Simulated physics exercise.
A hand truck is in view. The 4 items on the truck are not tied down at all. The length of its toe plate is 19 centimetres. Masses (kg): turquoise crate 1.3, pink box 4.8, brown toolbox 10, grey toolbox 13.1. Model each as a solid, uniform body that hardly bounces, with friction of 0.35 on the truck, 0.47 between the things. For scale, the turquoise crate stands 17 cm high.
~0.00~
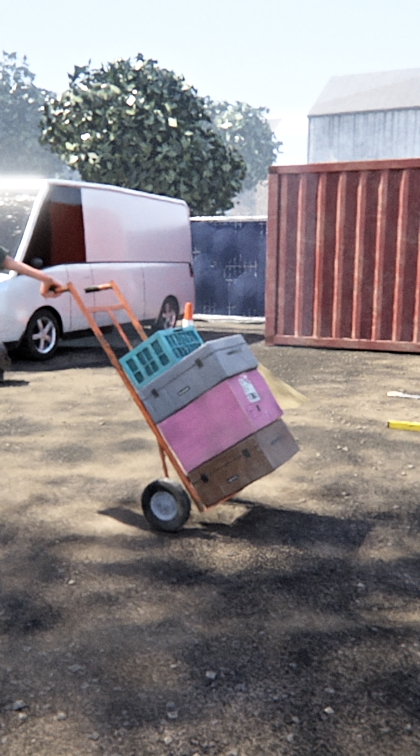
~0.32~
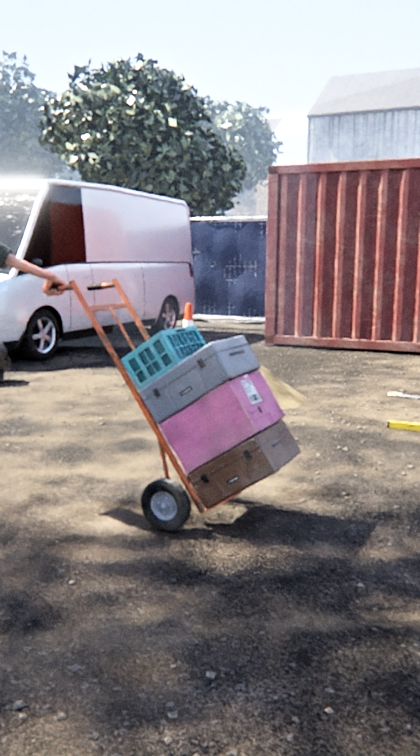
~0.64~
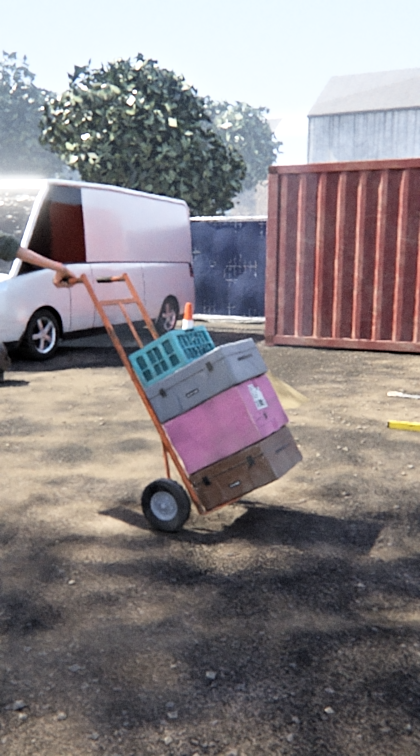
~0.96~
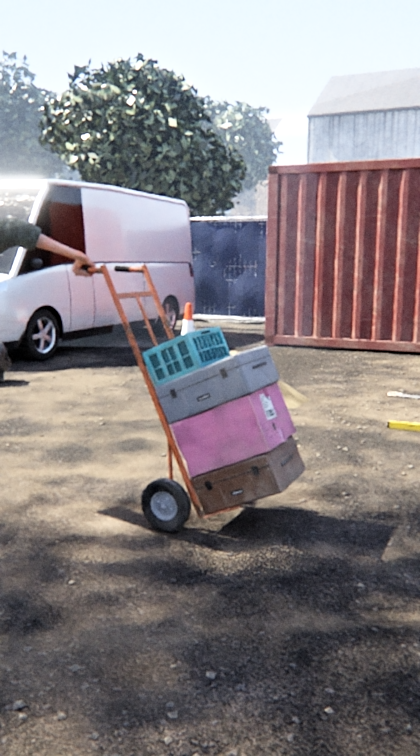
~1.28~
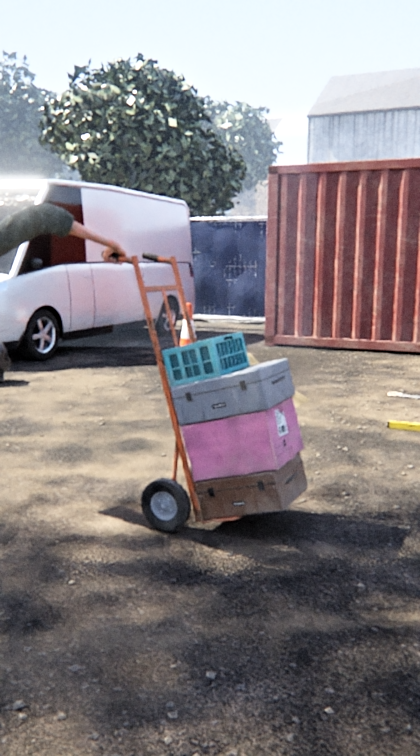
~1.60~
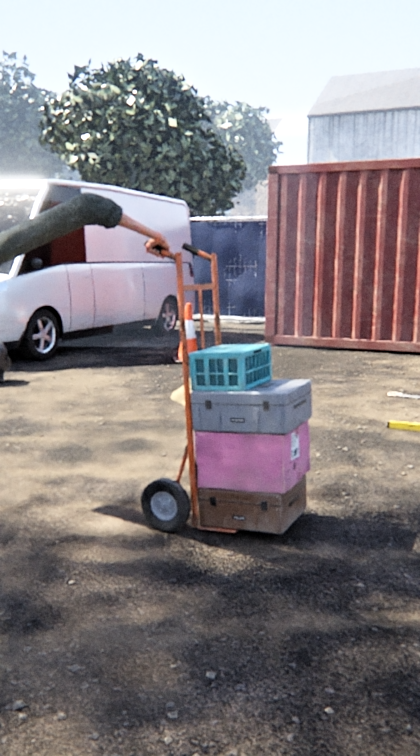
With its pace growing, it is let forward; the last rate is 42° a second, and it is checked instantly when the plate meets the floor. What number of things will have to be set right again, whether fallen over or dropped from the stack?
The load comes through whole.
Around 1.80 s, truck upright; turquoise crate tipped 4° against what carries it near (251, 371); pink box tipped 4° against what carries it near (261, 458); grey toolbox tipped 4° against what carries it.
Around 1.90 s, truck upright; turquoise crate tipped 3° against what carries it near (258, 372); pink box tipped 3° against what carries it near (262, 459); grey toolbox tipped 3° against what carries it.
Finally (2.4 s), all 4 still in place (within 10 cm). In the last view, turquoise crate near (258, 373), pink box near (262, 459).
